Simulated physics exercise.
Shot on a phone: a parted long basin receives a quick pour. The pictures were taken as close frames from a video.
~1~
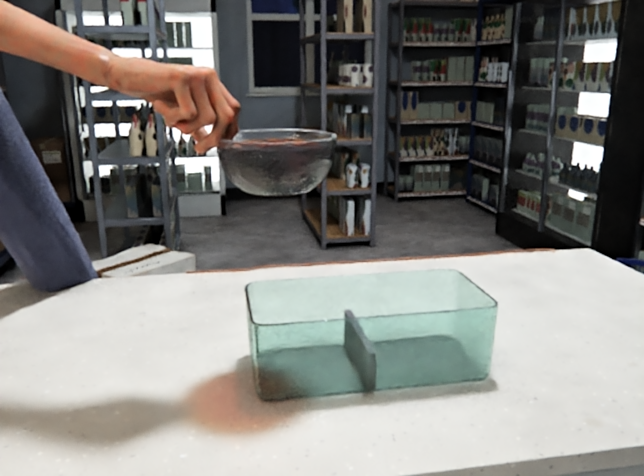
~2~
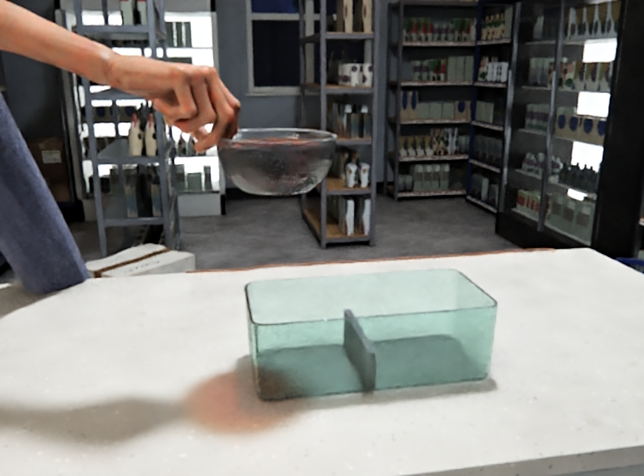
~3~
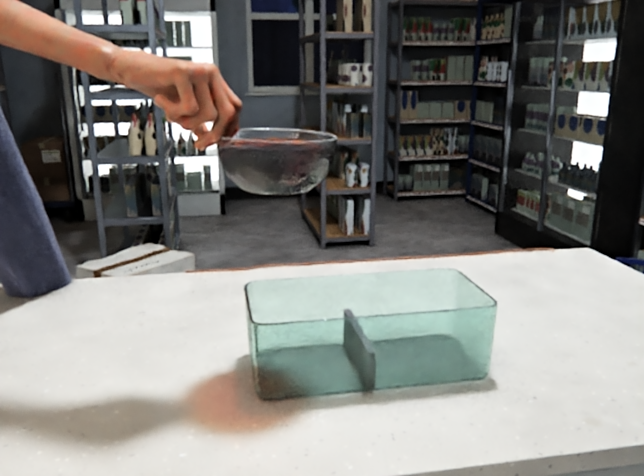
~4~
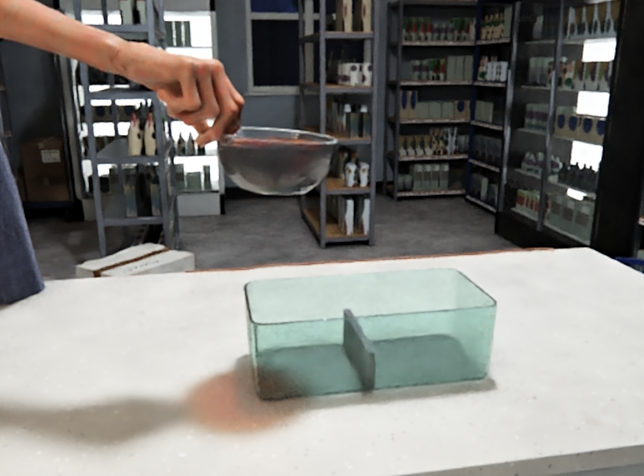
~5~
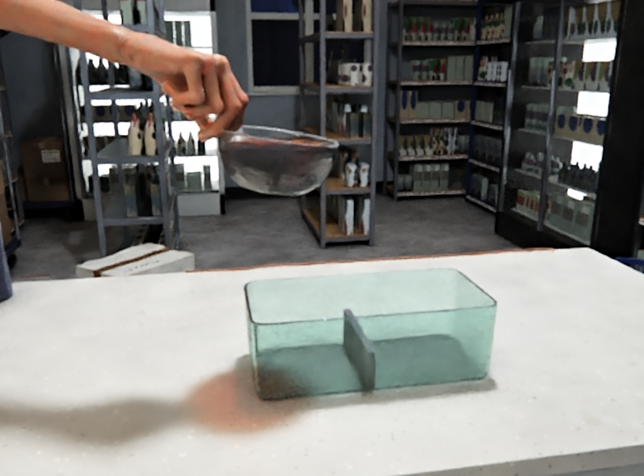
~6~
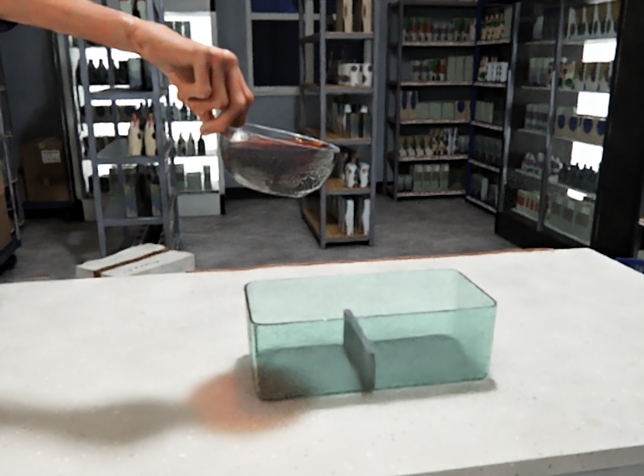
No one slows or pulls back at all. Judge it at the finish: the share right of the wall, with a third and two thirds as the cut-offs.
At the finish, the right of the wall has over two thirds.
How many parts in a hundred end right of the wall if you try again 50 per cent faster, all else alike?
It comes to 70 per cent or so.
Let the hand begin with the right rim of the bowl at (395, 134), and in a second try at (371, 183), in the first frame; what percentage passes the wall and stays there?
You'd get 95 percent from the first and 95 percent from the second.
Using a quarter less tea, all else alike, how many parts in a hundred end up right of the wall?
It comes to near 70 per cent.
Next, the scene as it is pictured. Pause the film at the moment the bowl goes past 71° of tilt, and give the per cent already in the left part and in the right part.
About 0 % left and about 20 % right.
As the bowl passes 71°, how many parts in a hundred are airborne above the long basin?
It's close to 45 percent.
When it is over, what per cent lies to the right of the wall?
Roughly 80 in a hundred.
A moment on, the bowl is tipped part way and 35 per cent is still to pour, 1 is left of the wall and 20 right of it.
Next, the bowl is tipped right over and 1 per cent is still to pour, 13 is left of the wall and 79 right of it.
Then the bowl is tipped right over and 0 per cent is still to pour, 19 is left of the wall and 79 right of it.
Later the bowl is tipped right over and 0 per cent is still to pour, 19 is left of the wall and 79 right of it.
Finally, 19 per cent lies left of the wall, 79 right of it and 2 outside.
